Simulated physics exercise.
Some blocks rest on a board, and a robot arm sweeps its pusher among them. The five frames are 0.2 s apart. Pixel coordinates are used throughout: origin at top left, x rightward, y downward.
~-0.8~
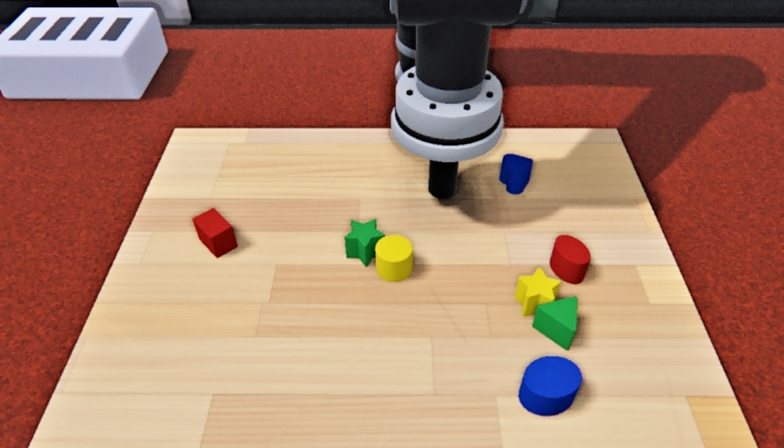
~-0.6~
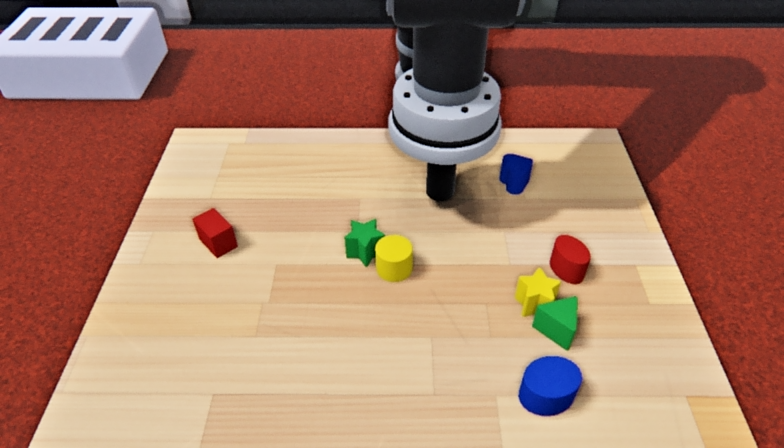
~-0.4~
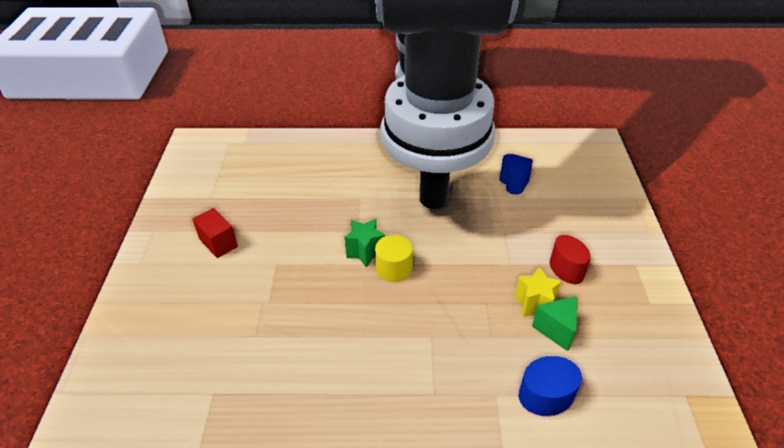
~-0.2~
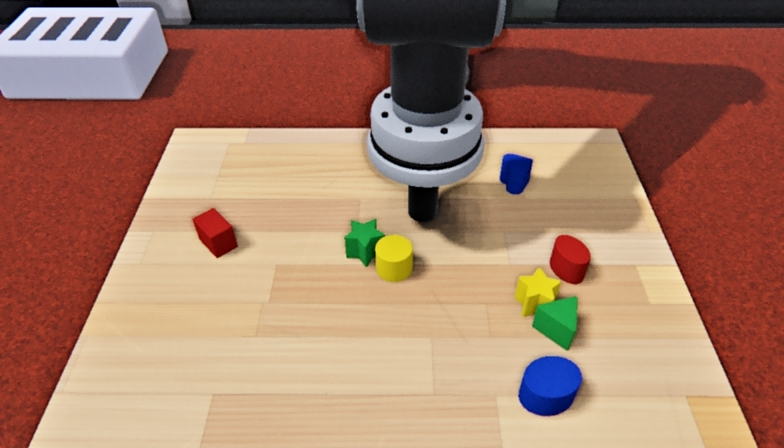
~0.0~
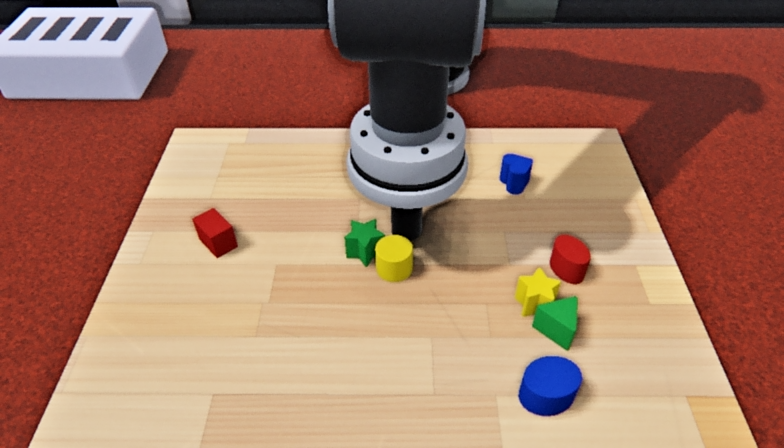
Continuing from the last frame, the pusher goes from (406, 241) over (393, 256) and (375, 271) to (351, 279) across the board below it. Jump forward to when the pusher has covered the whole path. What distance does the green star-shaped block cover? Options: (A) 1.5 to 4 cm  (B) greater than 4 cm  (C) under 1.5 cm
It's A.
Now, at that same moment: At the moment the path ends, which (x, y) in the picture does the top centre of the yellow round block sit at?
Final place: (379, 278).
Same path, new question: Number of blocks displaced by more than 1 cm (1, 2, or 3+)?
Two will move.
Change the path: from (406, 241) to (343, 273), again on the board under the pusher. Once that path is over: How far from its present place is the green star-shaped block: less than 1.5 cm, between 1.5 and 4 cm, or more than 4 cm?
The answer will be the long band, over 4 cm.
What follows on the original path. Halfway along, pusher (385, 255); green star-shaped block (357, 235), turned 45° clockwise; yellow round block (384, 270).
At the end, pusher (350, 270); green star-shaped block (343, 236), turned 95° clockwise; yellow round block (379, 278).
